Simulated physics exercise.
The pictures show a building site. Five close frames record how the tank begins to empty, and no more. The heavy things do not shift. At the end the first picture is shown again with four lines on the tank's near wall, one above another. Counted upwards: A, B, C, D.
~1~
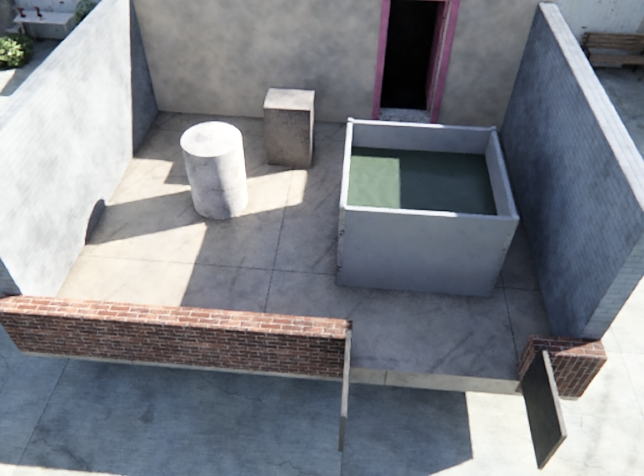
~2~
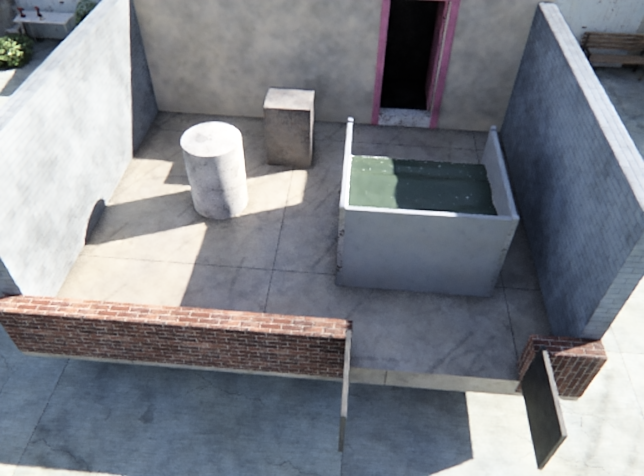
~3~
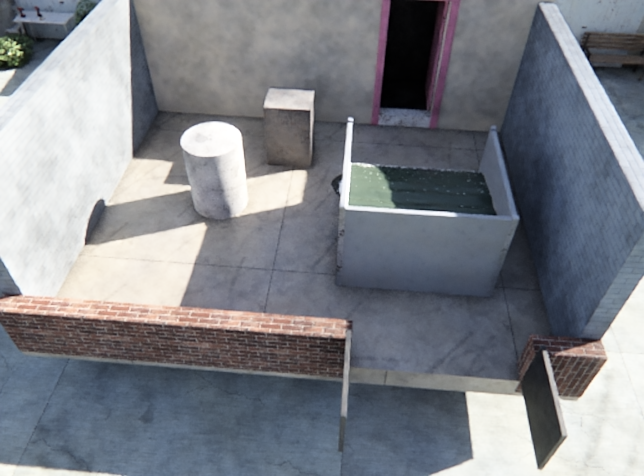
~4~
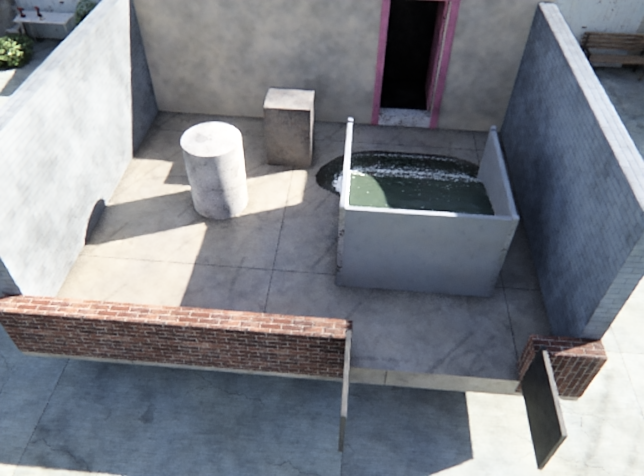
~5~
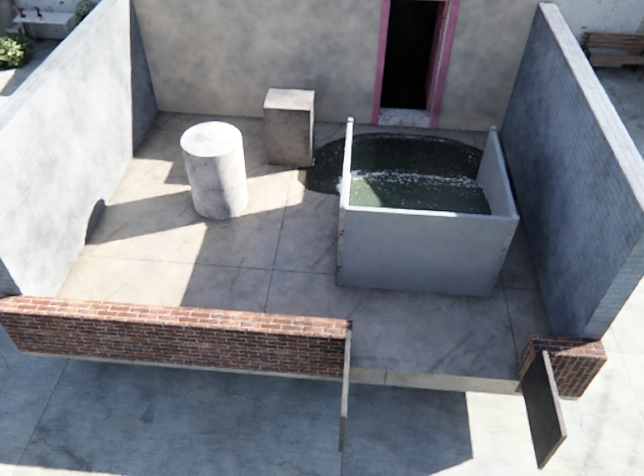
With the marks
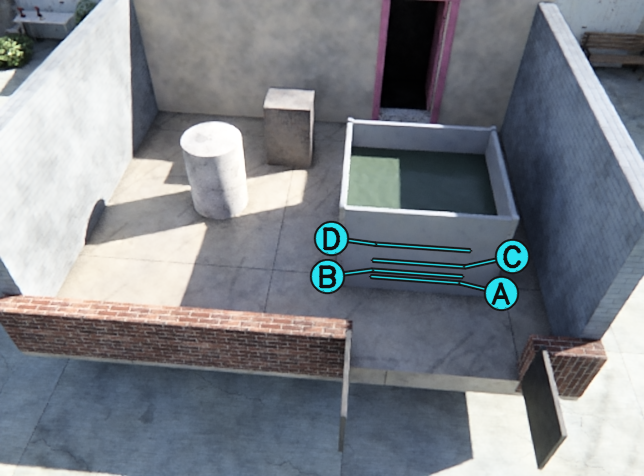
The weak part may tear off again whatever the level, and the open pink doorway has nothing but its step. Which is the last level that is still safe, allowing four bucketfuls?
B will do.
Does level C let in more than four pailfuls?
Yes, that goes wrong.
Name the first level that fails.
That would be C.
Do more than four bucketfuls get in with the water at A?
No, that is safe.
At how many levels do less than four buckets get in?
Two of the four.
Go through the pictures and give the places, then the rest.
Water in the tank at rest, its middle at (420, 189); foot of the pink doorway at (403, 126); open gate at (442, 324).
Water covers 2 % of the ground, its front hidden from here.
Water covers 5 % of the ground, its front hidden from here.
Water covers 11 % of the ground, its front hidden from here.
Water covers 19 % of the ground and shows as far out as (315, 163).
On the marked copy, A at (415, 279); B at (416, 273); C at (418, 263); D at (422, 247); from the bottom up A, B, C, D.
For level A, nothing gets over.
For level B, a splash gets over, under a bucket.
For level C, about 10 bucketfuls get in.
For level D, dozens of bucketfuls pour in.
